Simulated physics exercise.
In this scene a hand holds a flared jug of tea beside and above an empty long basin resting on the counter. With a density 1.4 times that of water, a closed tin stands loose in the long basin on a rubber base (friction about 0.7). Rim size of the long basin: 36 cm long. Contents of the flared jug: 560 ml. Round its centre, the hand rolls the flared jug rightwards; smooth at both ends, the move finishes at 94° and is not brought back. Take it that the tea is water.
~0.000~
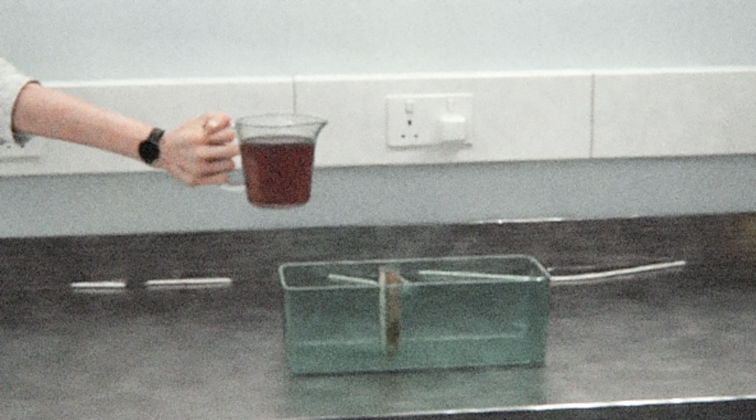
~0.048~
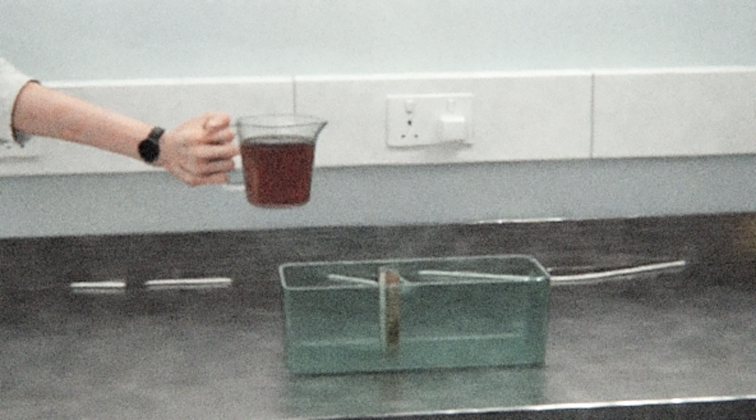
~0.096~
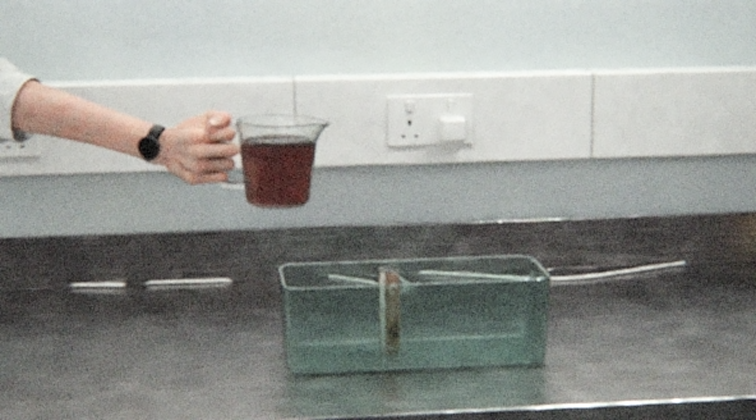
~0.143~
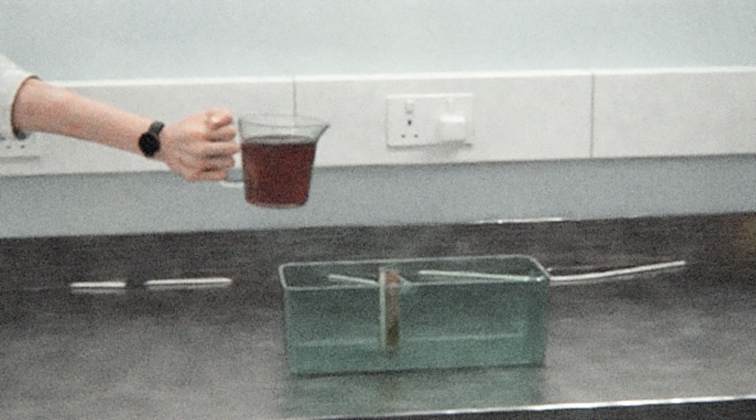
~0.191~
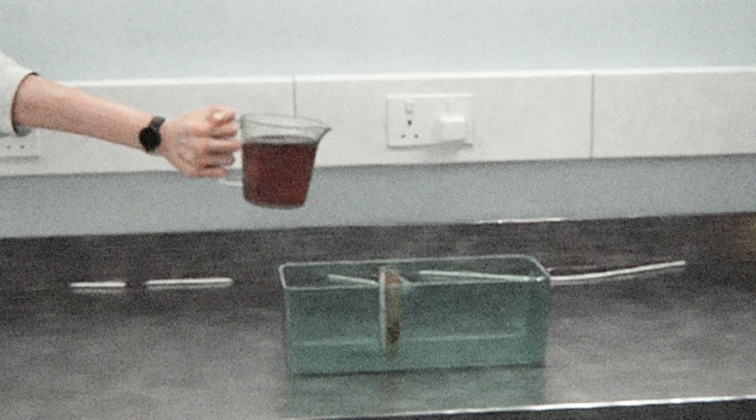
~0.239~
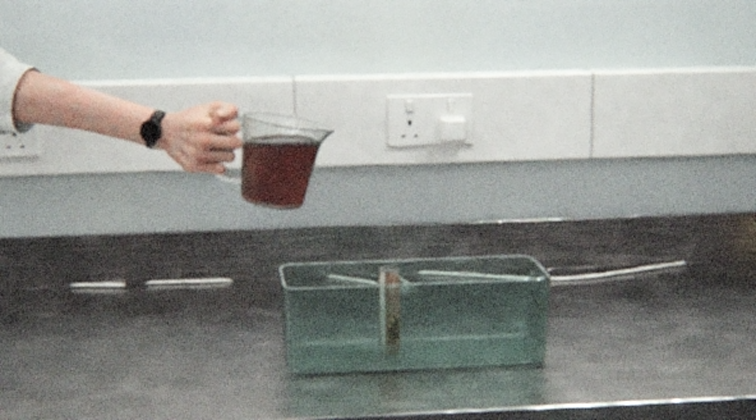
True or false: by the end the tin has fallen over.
True.
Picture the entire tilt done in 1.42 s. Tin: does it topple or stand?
In that case the tin overturns.
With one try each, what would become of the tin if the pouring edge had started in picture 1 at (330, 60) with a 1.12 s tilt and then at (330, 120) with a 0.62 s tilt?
In the first try it remains standing; in the second it comes down.
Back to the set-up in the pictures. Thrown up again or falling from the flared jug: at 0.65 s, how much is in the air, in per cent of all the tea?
Close to 12 in a hundred.
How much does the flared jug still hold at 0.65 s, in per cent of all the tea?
Roughly 86 per cent.
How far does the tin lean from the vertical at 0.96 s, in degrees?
I'd say it is close to 0 degrees off upright.
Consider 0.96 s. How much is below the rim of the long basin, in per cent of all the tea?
Near 42 per cent of the total.
Then, 0.65 s in, the tilt is 59° and 86 per cent is still to pour; the tin stands where it began.
Then, 0.96 s in, the tilt is 89° and 34 per cent is still to pour; the tin stands where it began.
Then, 1.27 s in, the tilt is 94° and 5 per cent is still to pour; the tin lies on its side.
Then, 1.62 s in, the tilt is 94° and 1 per cent is still to pour; the tin lies on its side.
Finally, the tin lies on its side.
